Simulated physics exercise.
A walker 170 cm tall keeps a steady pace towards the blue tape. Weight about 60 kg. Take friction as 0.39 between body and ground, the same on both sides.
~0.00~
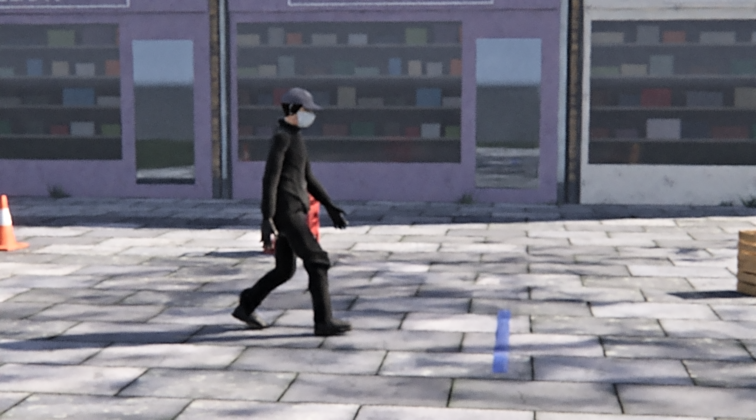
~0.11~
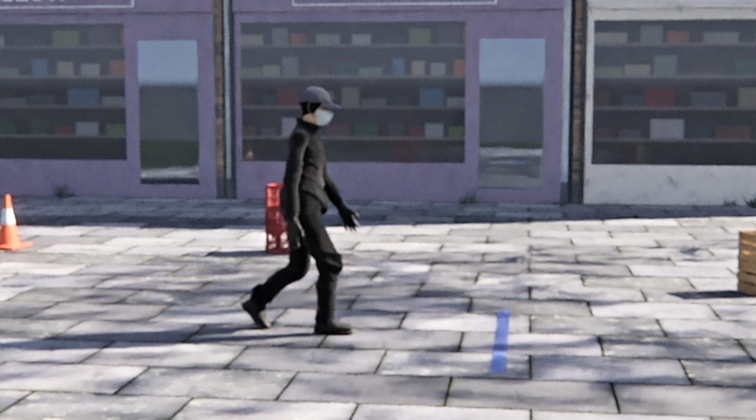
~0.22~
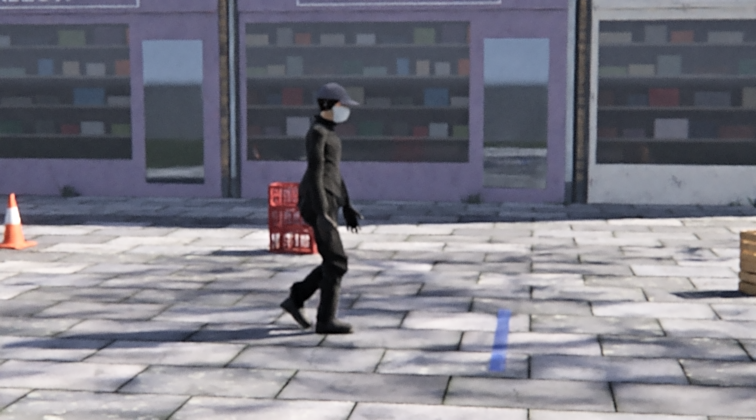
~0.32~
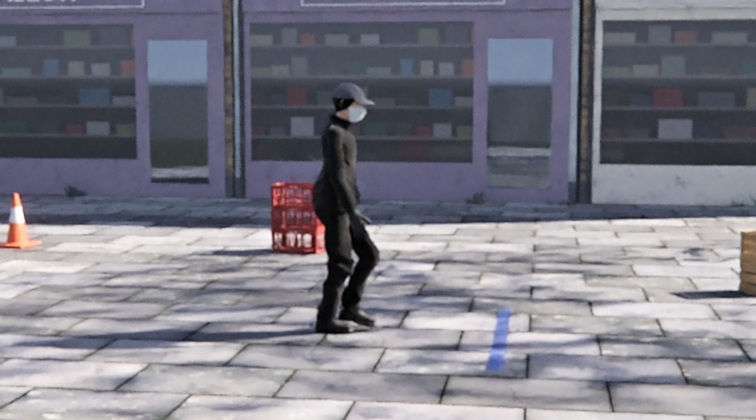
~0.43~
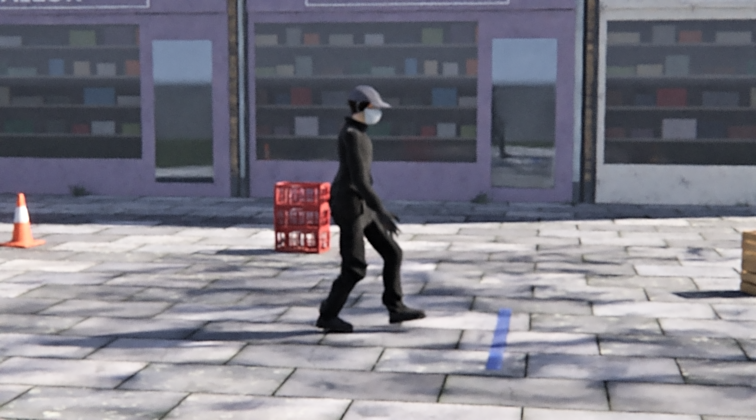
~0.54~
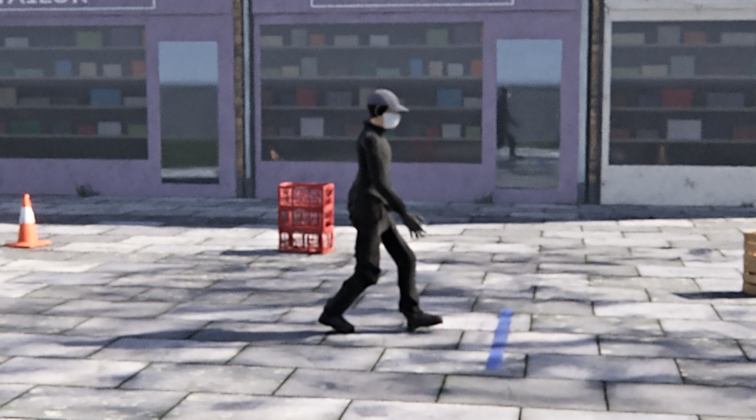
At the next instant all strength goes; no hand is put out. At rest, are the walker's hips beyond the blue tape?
This time the walker's hips stop short of the blue tape.
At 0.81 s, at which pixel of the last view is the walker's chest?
At about (418, 205).
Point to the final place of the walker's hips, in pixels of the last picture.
Around (479, 305).
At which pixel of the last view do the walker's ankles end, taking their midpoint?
Near (431, 323).
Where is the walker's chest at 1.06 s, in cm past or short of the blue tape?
Some 20 cm short of it.
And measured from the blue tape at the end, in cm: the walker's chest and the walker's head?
Walker's chest 20 past, walker's head 40 past.
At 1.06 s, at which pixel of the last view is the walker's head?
At about (485, 217).
After 0.81 s the walker's hips are 59 cm short of the blue tape, near (414, 256) in the last picture's view.
After 1.06 s the walker's hips are 34 cm short of the blue tape, near (453, 290) in the last picture's view.
After 1.36 s the walker's hips are 19 cm short of the blue tape, near (475, 289) in the last picture's view; the walker's head 41 cm past the blue tape.
When all is still (2.6 s), walker's hips stop short of the blue tape; walker's head crosses the blue tape; walker's chest crosses the blue tape.
